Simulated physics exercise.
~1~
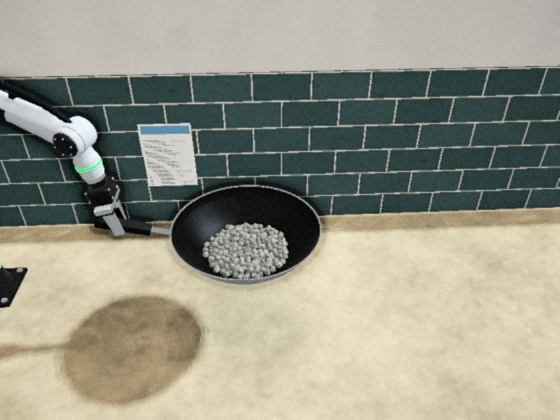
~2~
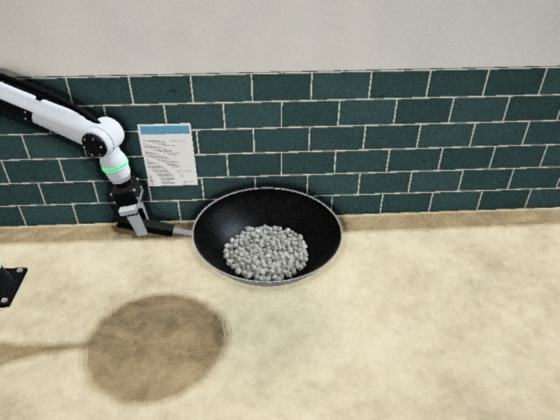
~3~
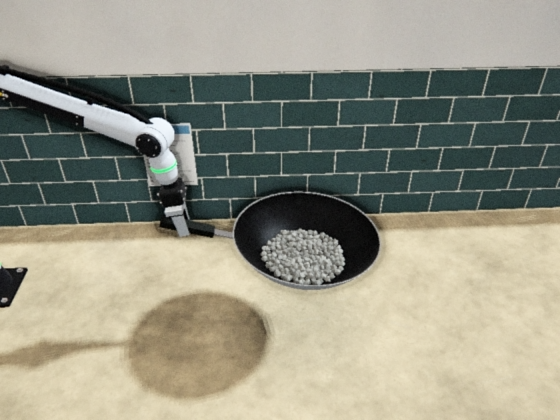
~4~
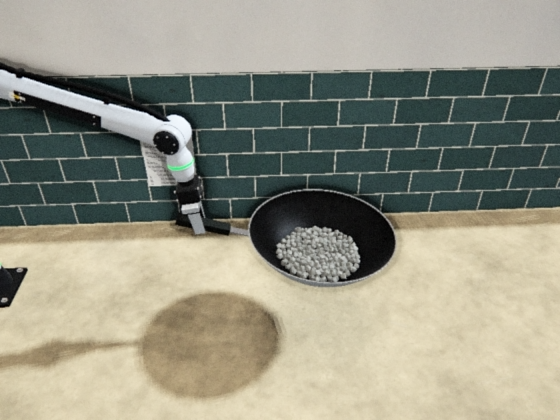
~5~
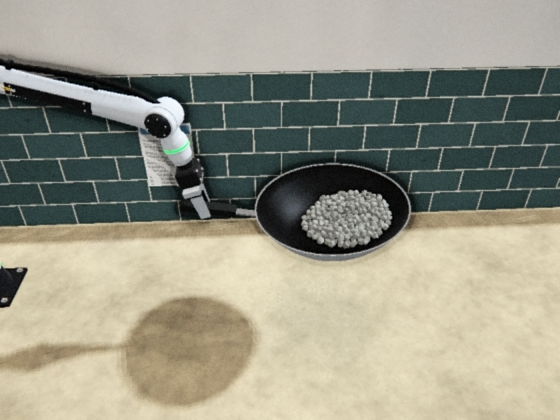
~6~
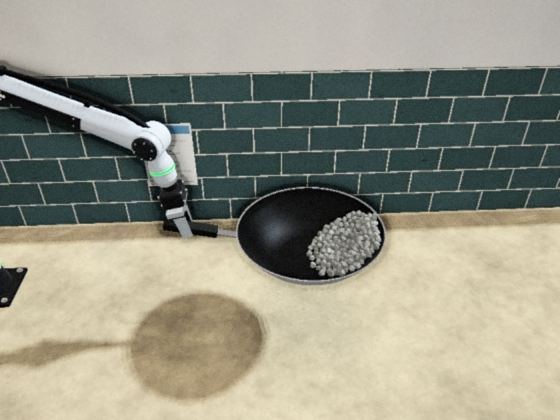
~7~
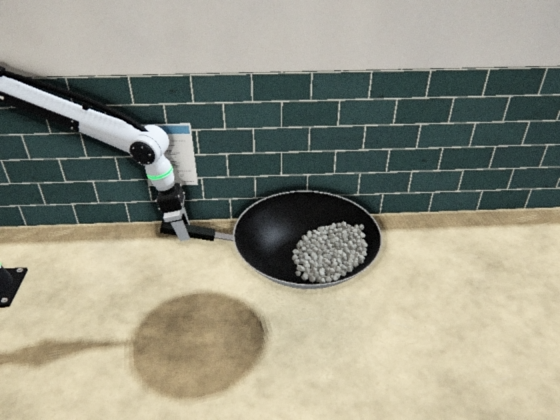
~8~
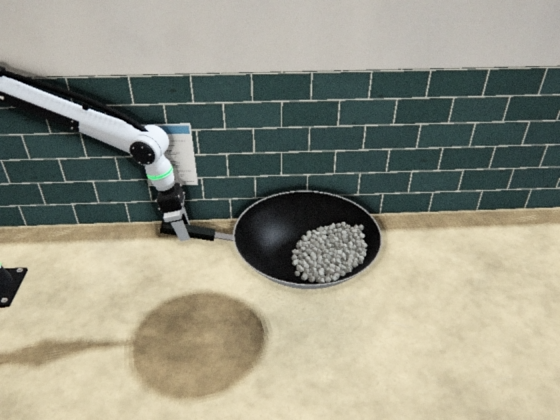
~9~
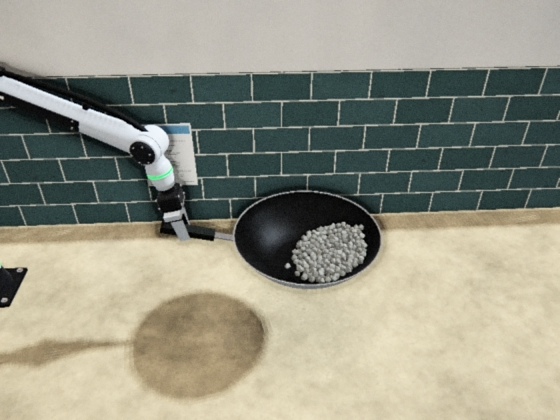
A robot arm slides a black wok of grey pebbles right, lifts it slightly, then draws it back down, pebbles settling right of centre.
